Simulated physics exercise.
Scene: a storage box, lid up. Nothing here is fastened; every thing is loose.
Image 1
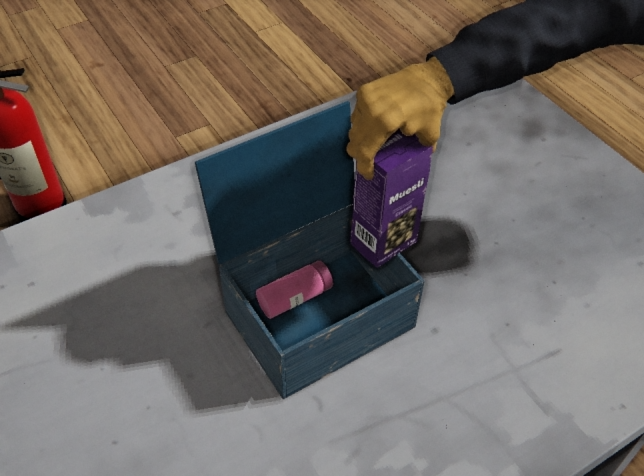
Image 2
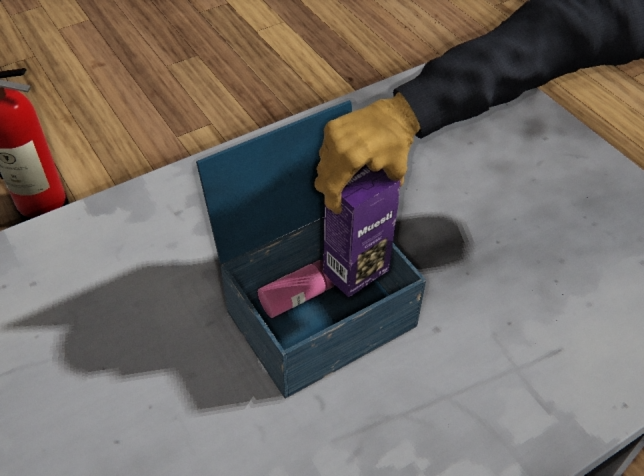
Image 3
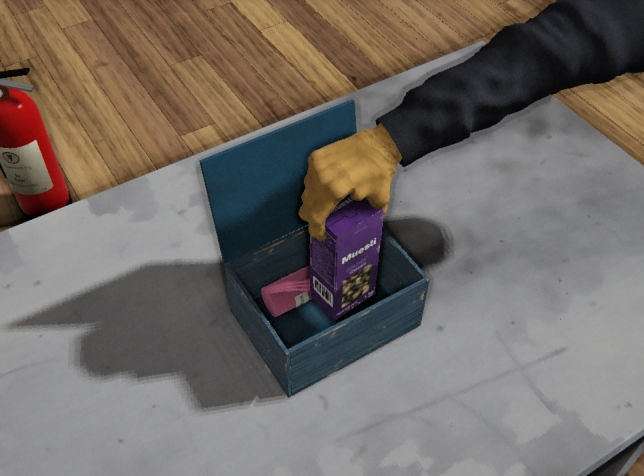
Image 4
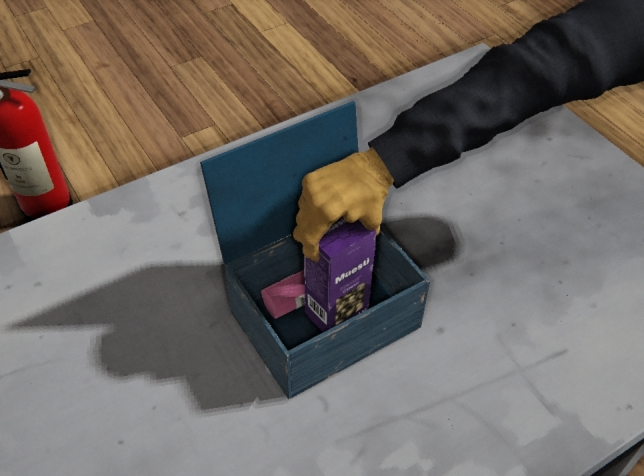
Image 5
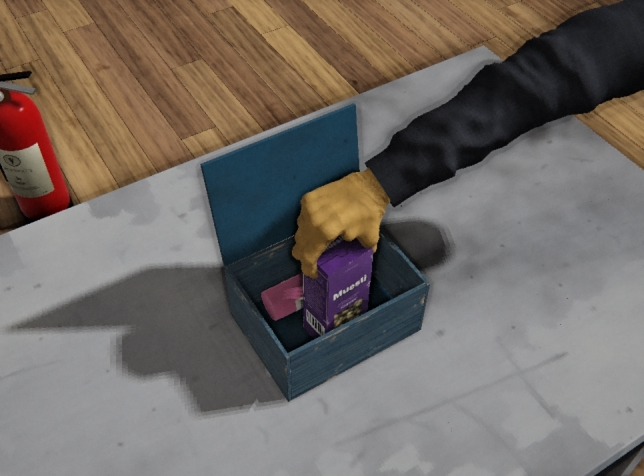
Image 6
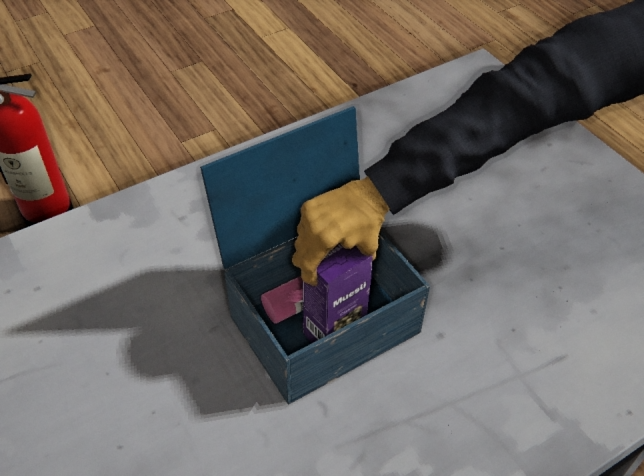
A purple muesli carton, gripped from above by a gloved hand, moved left and down into an open blue box, coming down beside a pink bottle already lying inside, with the hand still on it.
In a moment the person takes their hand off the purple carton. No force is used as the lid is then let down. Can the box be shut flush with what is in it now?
No, not flush.
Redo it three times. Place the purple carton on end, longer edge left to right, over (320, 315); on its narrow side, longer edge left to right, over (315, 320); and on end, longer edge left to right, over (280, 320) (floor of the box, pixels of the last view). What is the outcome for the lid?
So: First open, second shut tight, third open.
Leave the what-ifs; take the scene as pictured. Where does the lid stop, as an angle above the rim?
About 40° above the rim.
Then, 1.40 s later than the last frame, lid 73° above the rim.
Then, 1.70 s later than the last frame, lid 43° above the rim.
When it is over, lid 40° above the rim; both as before. End places, in pixels of the last picture, purple carton near (340, 300).
